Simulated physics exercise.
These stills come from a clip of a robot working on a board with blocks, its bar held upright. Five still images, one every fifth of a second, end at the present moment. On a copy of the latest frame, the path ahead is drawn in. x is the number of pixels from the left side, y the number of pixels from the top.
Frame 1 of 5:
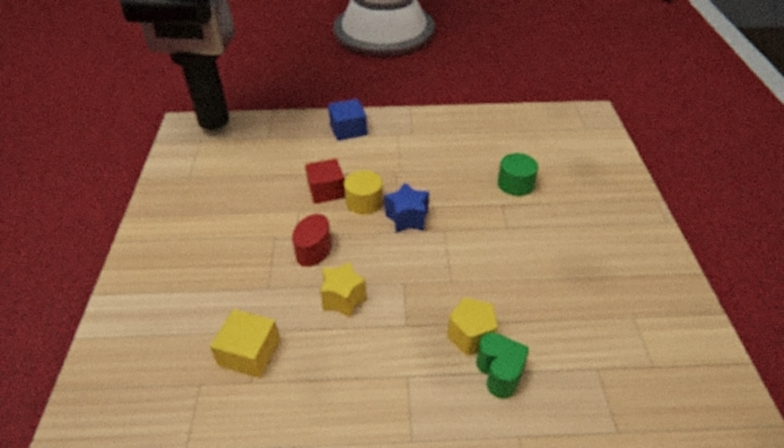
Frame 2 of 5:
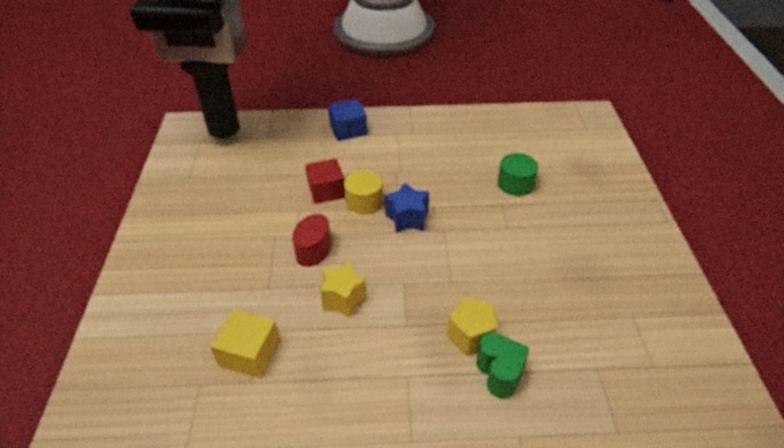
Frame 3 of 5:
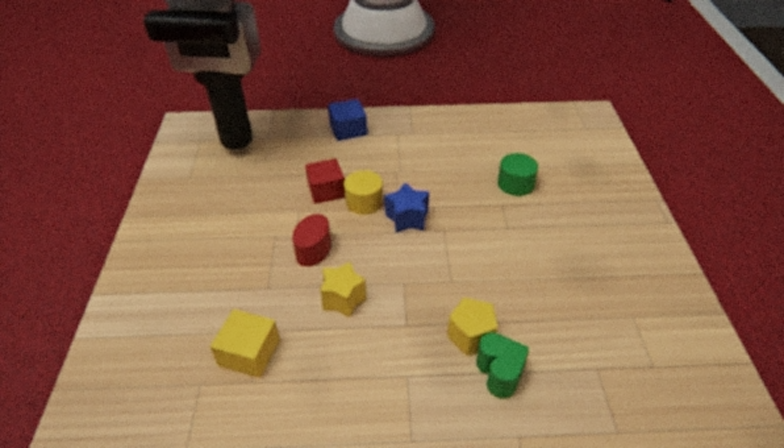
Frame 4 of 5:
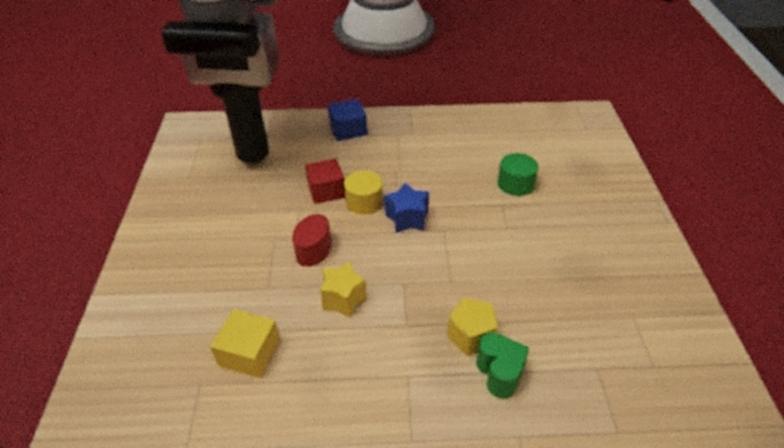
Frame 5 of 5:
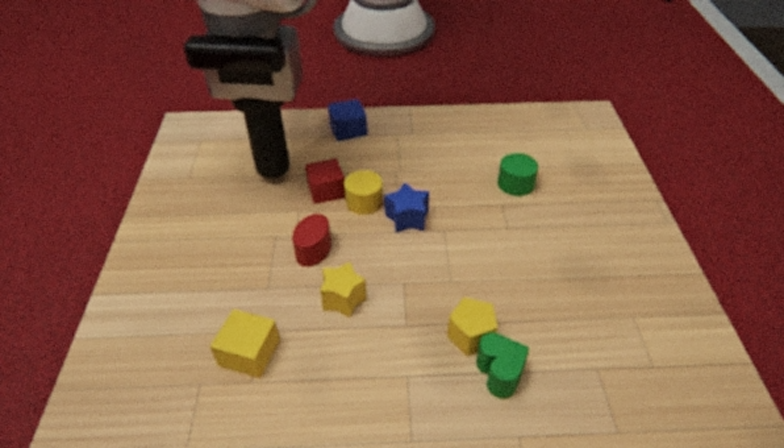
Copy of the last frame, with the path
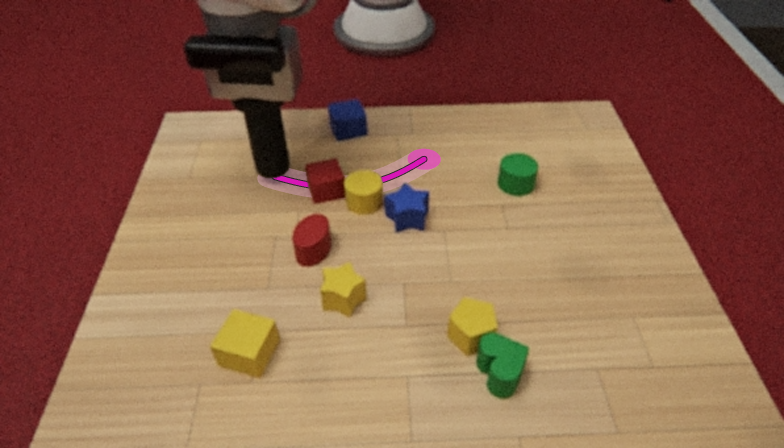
A light wooden board on a red floor is seen from above at an angle, with the camera still. A blue cube sits at the far edge, a red block, yellow disc and blue star cluster below it, a green cylinder stands right, and a red oval, yellow shapes and a green heart lie nearer. A robot's black bar slides slightly rightward and nearer from the far left corner, touching no blocks.
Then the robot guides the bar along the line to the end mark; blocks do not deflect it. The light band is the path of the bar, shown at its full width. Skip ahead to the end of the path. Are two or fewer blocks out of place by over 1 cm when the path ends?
That would be a no.
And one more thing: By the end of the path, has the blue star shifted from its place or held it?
It is shifted.
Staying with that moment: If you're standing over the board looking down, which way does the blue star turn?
From above, it looks like the blue star goes counterclockwise.
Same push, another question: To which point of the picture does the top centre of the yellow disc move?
Its top centre lands on (400, 206).
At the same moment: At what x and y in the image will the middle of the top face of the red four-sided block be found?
Put as a pixel place, it's (369, 187).
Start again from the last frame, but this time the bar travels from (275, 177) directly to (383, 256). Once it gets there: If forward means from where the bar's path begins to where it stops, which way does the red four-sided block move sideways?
It goes left.
The line goes from (275, 177) over (326, 187) and (381, 180) to (424, 159).
What follows on the original path. One third of the way, bar (327, 178); red four-sided block (350, 182), turned 45° clockwise; yellow disc (383, 192); blue star (417, 201), turned 25° anticlockwise.
Two thirds of the way, bar (381, 172); red four-sided block (369, 187), turned 90° clockwise; yellow disc (400, 206); blue star (437, 208), turned 40° anticlockwise.
At the end, bar (425, 151); red oval unmoved; red four-sided block (369, 187), turned 90° clockwise; yellow disc (400, 206); blue star (437, 208), turned 40° anticlockwise.
